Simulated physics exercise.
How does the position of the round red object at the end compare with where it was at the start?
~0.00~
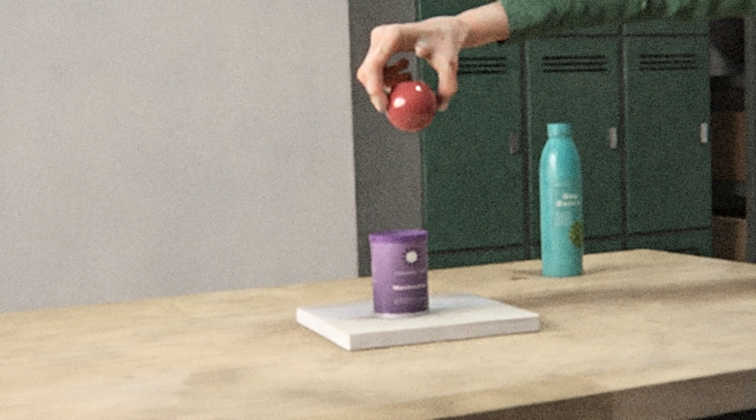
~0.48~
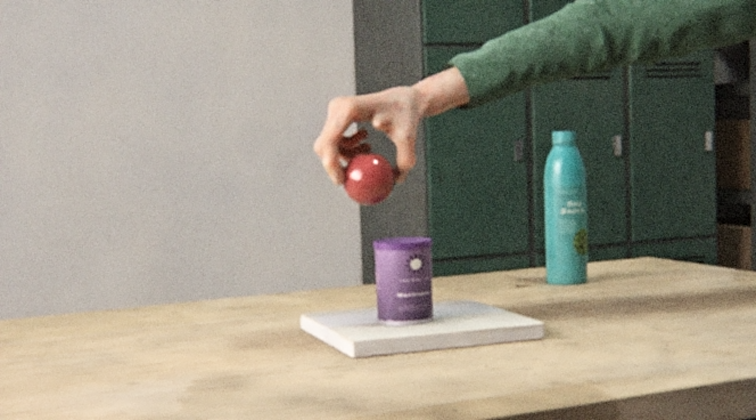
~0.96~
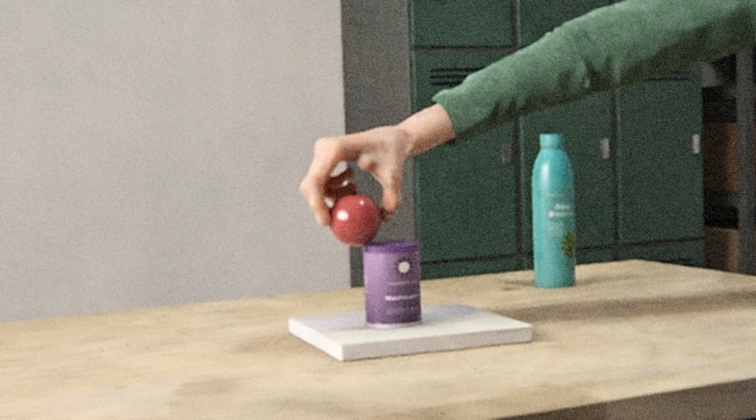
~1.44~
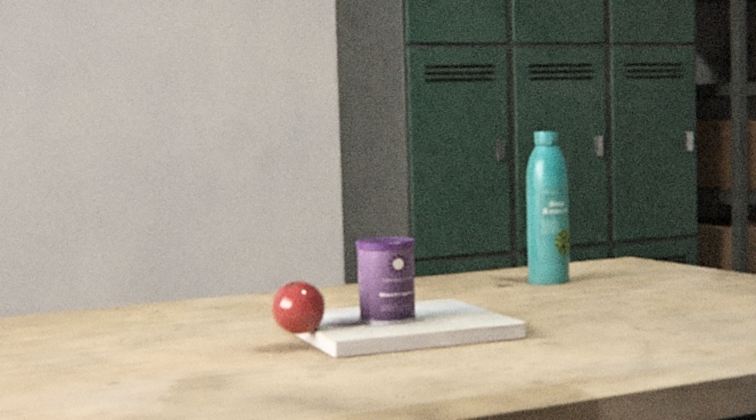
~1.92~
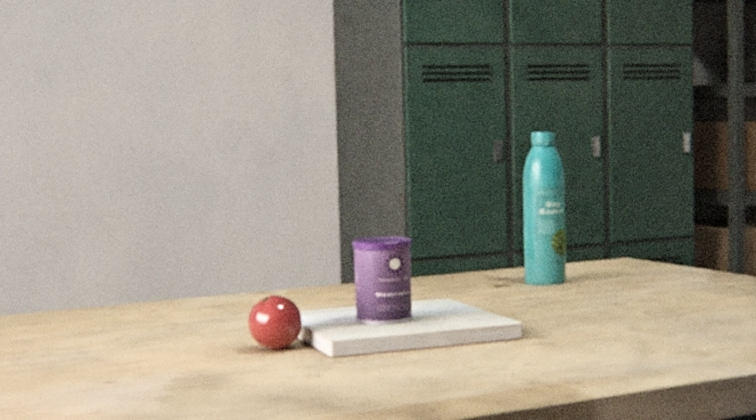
At the start it is held in a hand above the purple tin. At the end it is down on the wooden table, just left of the white board.
